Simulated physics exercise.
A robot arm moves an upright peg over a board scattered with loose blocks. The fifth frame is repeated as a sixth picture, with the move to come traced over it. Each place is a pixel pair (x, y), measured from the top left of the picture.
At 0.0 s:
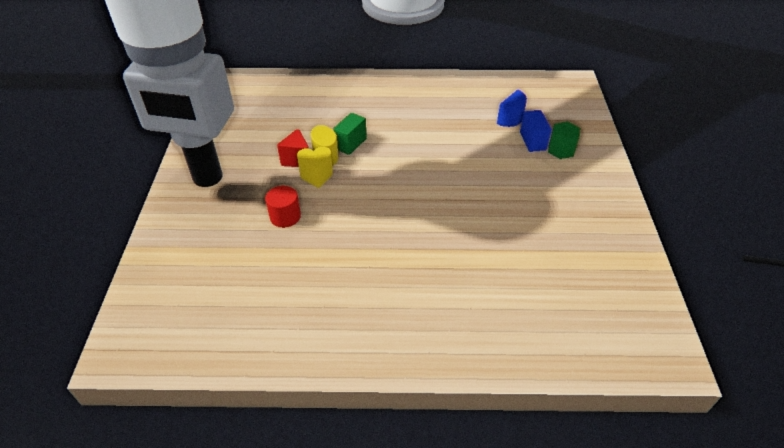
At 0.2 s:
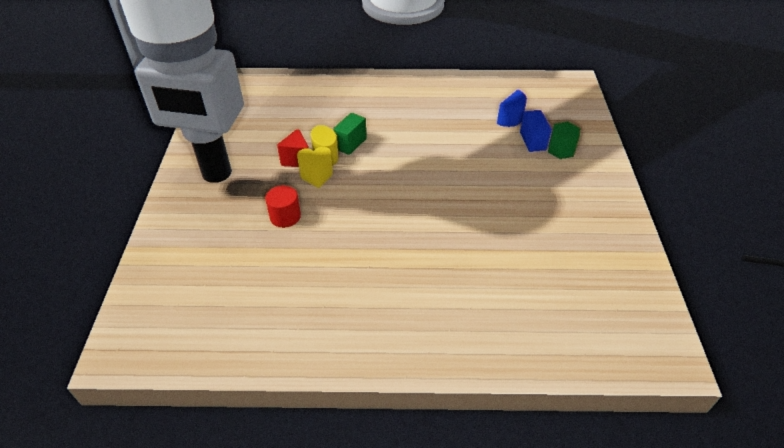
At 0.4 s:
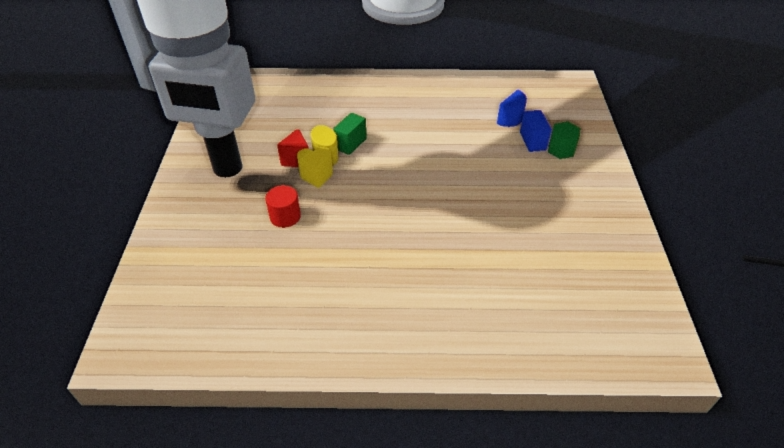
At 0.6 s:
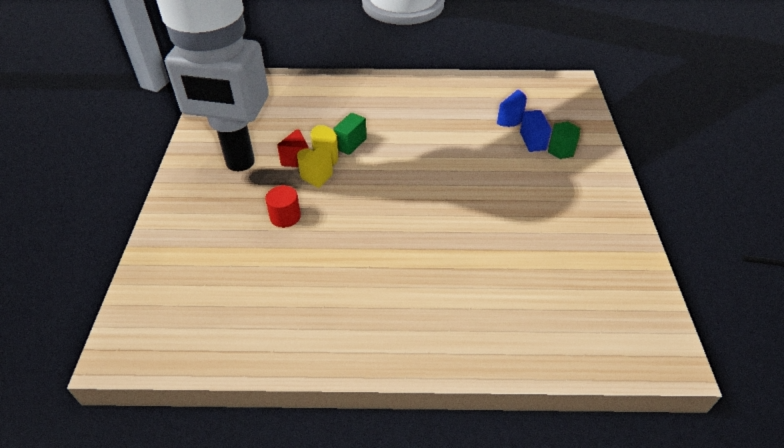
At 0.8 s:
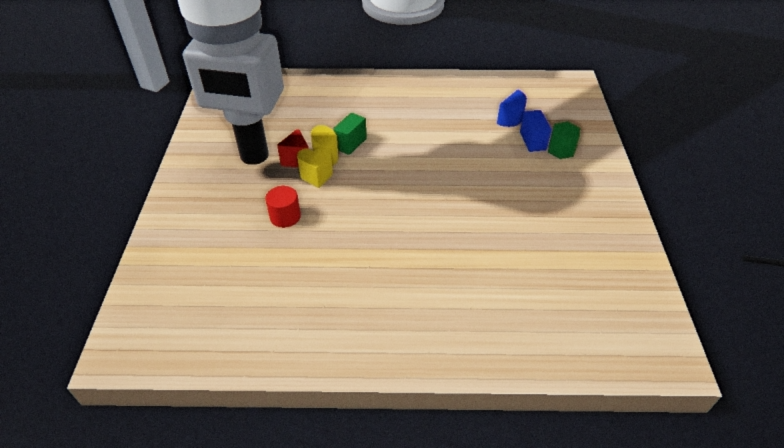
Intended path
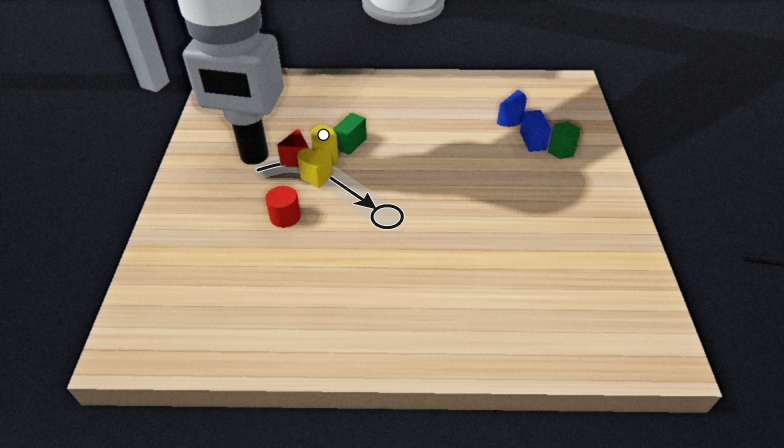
A robot arm moved its black peg a short way right and slightly toward the back of a wooden board, nearing the red three-sided block, while all the colored blocks stayed still.
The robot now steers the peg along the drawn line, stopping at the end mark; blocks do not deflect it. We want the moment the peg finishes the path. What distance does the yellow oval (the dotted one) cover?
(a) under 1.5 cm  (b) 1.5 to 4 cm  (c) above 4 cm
c
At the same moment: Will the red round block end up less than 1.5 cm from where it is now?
I believe so.
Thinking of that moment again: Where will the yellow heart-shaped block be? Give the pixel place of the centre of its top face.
Located at (412, 209).
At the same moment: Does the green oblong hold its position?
It seems not.
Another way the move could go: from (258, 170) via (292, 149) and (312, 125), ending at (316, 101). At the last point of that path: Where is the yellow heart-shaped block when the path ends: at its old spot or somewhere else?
Undisturbed, or as good as.
Drawn move, from (258, 170) through (309, 166) and (347, 189) to (387, 216); the dot is on the yellow oval.
On the path given first. One third of the way, peg at (308, 152); red three-sided block at (337, 137); yellow heart-shaped block at (325, 160); yellow oval at (359, 132); green oblong at (374, 115), turned 35° anticlockwise.
Two thirds of the way, peg at (347, 175); red three-sided block at (355, 148), turned 70° anticlockwise; yellow heart-shaped block at (367, 184); yellow oval at (369, 132), turned 25° anticlockwise; green oblong at (377, 113), turned 45° anticlockwise.
At the end, peg at (387, 202); red round block still; red three-sided block at (355, 148), turned 70° anticlockwise; yellow heart-shaped block at (412, 209), turned 25° anticlockwise; yellow oval at (369, 132), turned 25° anticlockwise; green oblong at (377, 113), turned 45° anticlockwise.
